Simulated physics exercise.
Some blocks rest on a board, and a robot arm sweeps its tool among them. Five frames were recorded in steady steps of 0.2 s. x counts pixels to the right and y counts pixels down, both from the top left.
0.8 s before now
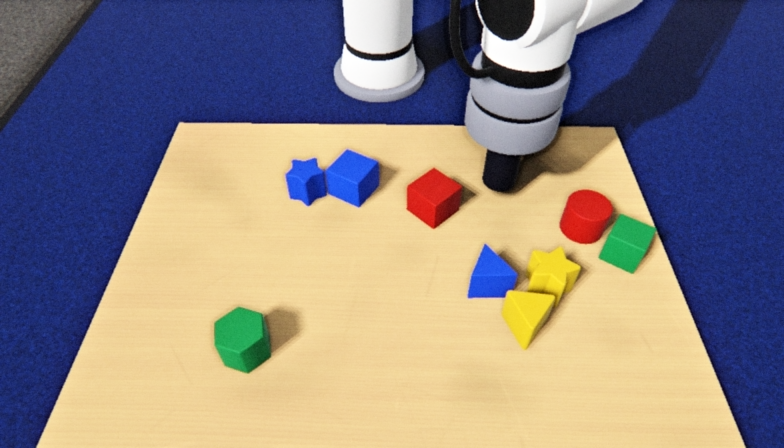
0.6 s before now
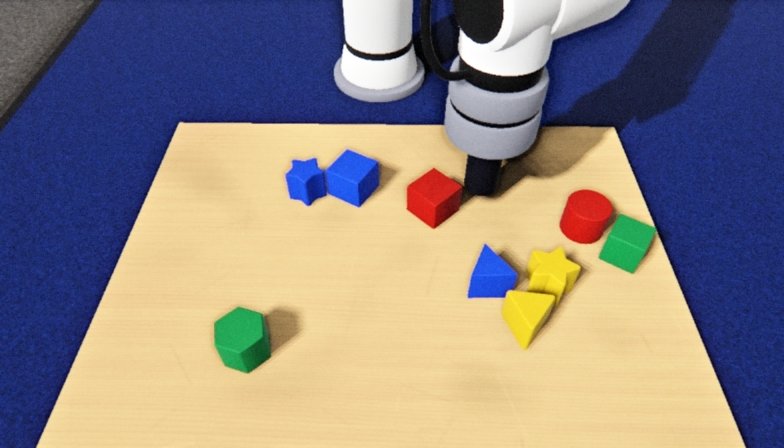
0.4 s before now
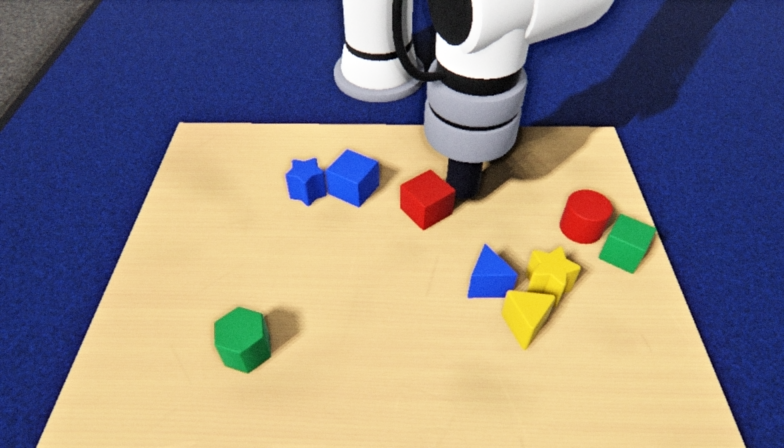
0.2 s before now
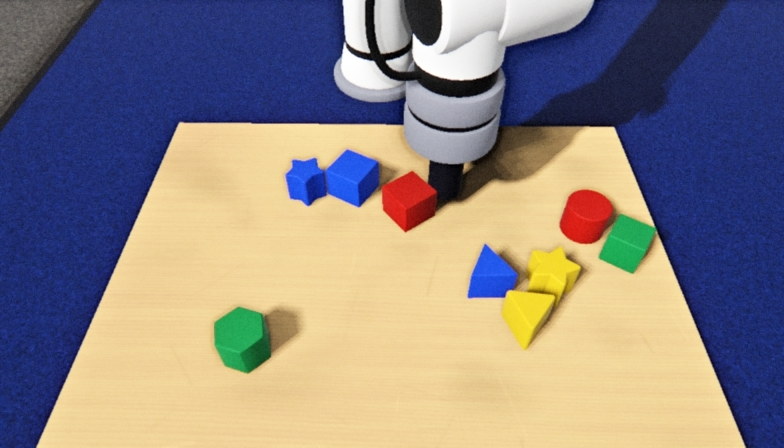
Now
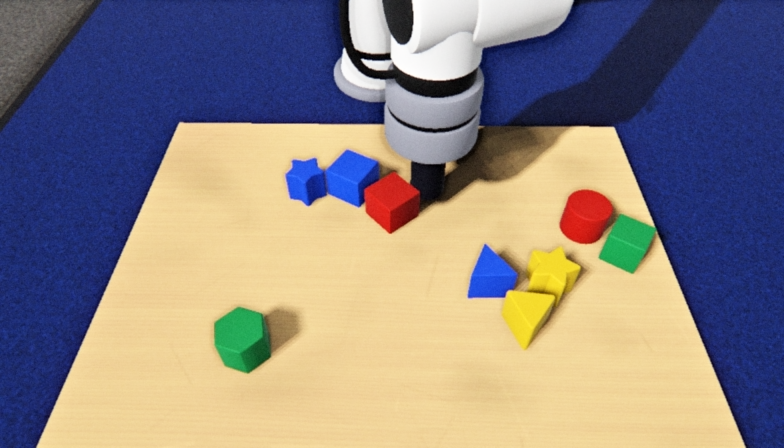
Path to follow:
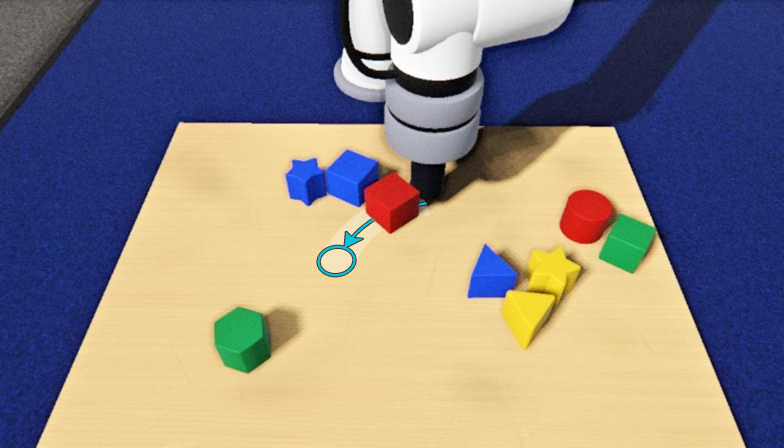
Robot arm moving left across a wooden board and pushing a red cube leftward to beside a blue cube.
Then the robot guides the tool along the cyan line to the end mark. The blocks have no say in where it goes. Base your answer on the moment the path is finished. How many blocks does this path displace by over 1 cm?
The push moves one block more than 1 cm.
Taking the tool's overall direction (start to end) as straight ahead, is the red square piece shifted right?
That would be a yes.
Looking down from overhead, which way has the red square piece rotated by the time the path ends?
Rotation: Clockwise.
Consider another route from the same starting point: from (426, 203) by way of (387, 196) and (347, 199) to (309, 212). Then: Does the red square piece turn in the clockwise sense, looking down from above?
I believe not.
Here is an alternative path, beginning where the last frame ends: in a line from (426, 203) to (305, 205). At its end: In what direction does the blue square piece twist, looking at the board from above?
It is turned clockwise.
The line goes from (426, 203) over (389, 212) and (358, 232) to (337, 261).
The first path, step by step. One third of the way, tool at (389, 199); red square piece at (354, 200).
Two thirds of the way, tool at (356, 220); red square piece at (316, 214), turned 35° clockwise.
At the end, tool at (335, 248); blue square piece unmoved; red square piece at (301, 220), turned 60° clockwise.
